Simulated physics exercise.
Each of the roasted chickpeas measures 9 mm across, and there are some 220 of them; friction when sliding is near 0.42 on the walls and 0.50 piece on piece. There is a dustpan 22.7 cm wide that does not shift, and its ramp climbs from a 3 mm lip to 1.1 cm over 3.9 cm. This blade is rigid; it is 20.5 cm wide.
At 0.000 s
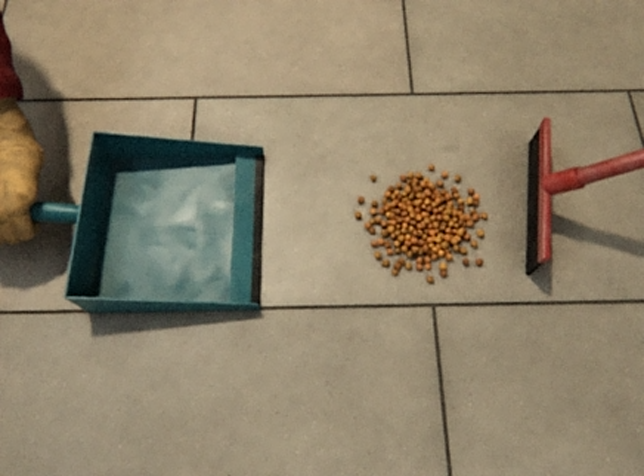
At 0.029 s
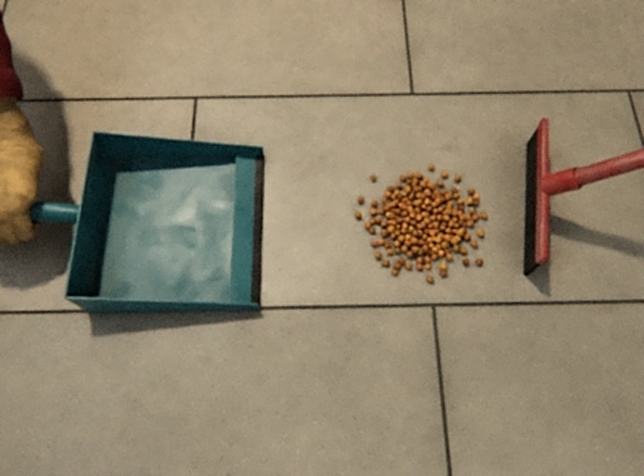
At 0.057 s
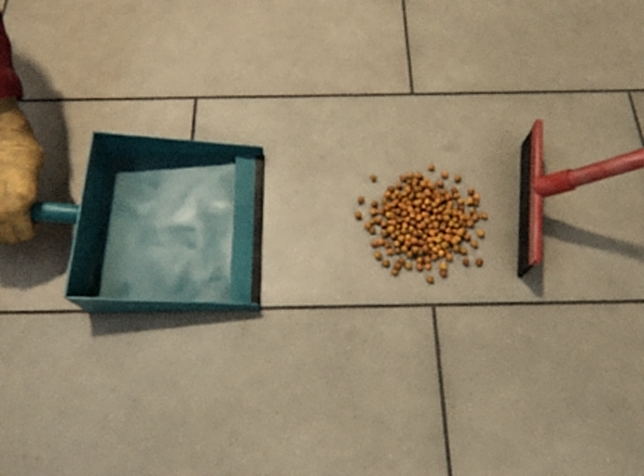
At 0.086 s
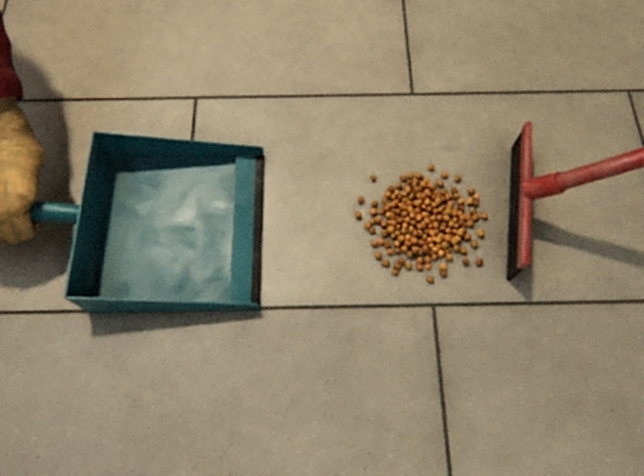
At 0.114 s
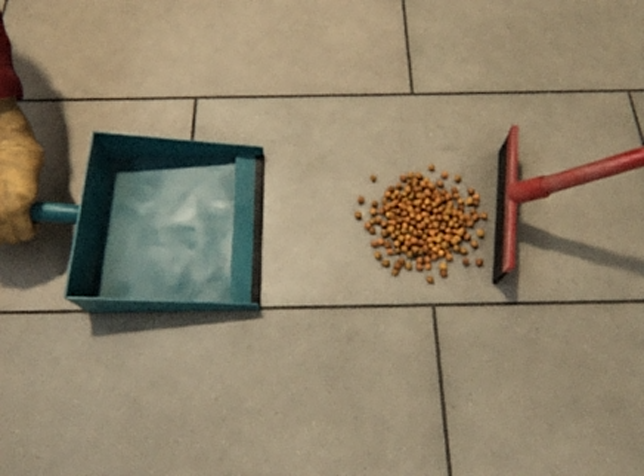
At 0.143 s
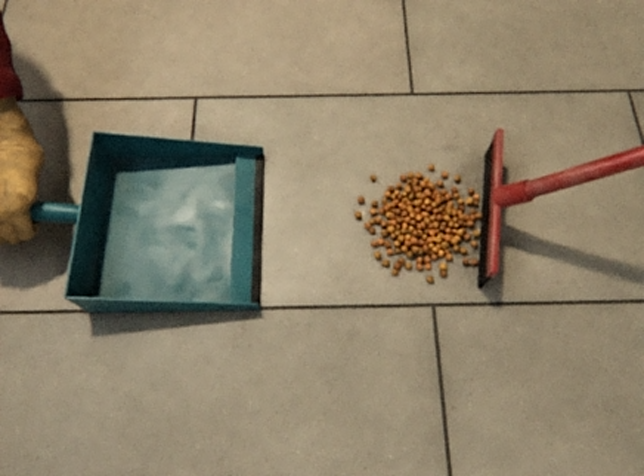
A small round heap of orange-brown roasted chickpeas lies on a grey tiled floor with dark joints, seen from above by a camera that stays still. On the left, a gloved hand in a red sleeve holds a teal dustpan motionless, while a red squeegee with a dark blade stands on the right. The squeegee slides leftward, slowly then faster, and touches the heap's right edge, barely disturbing it.
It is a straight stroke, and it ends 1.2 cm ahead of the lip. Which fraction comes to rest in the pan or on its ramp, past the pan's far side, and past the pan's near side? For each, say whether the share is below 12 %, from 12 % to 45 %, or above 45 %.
In the pan or on its ramp: I predict a mid-range share of the load. Past the pan's far side: I predict a minor share of the load. Past the pan's near side: I predict a minor share of the load.
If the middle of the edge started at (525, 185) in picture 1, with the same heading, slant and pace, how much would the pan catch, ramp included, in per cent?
25 per cent, roughly.
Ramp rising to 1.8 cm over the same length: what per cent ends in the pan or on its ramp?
20 per cent.
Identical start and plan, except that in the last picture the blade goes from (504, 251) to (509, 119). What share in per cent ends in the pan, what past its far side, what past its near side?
You'd see pan at 30, far at 20 and near at 0.
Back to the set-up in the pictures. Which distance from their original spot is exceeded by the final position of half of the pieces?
22 cm or so.
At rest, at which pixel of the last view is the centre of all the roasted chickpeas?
(270, 229).
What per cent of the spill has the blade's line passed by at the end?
Near 15 percent, give or take.
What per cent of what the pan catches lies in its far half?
Roughly 20 per cent.
After 0.34 s, middle of the blade 16 cm from the lip; 0 % over the lip, far side 0 %, near side 0 %.
After 0.47 s, middle of the blade 7 cm from the lip; 0 % over the lip, far side 5 %, near side 5 %.
Then, at 0.73 s, middle of the blade 3 cm from the lip; 25 % over the lip, far side 10 %, near side 5 %.
At rest (1.1 s), pan 25 %, far side 10 %, near side 5 %, in front of the lip or behind the blade 60 %.
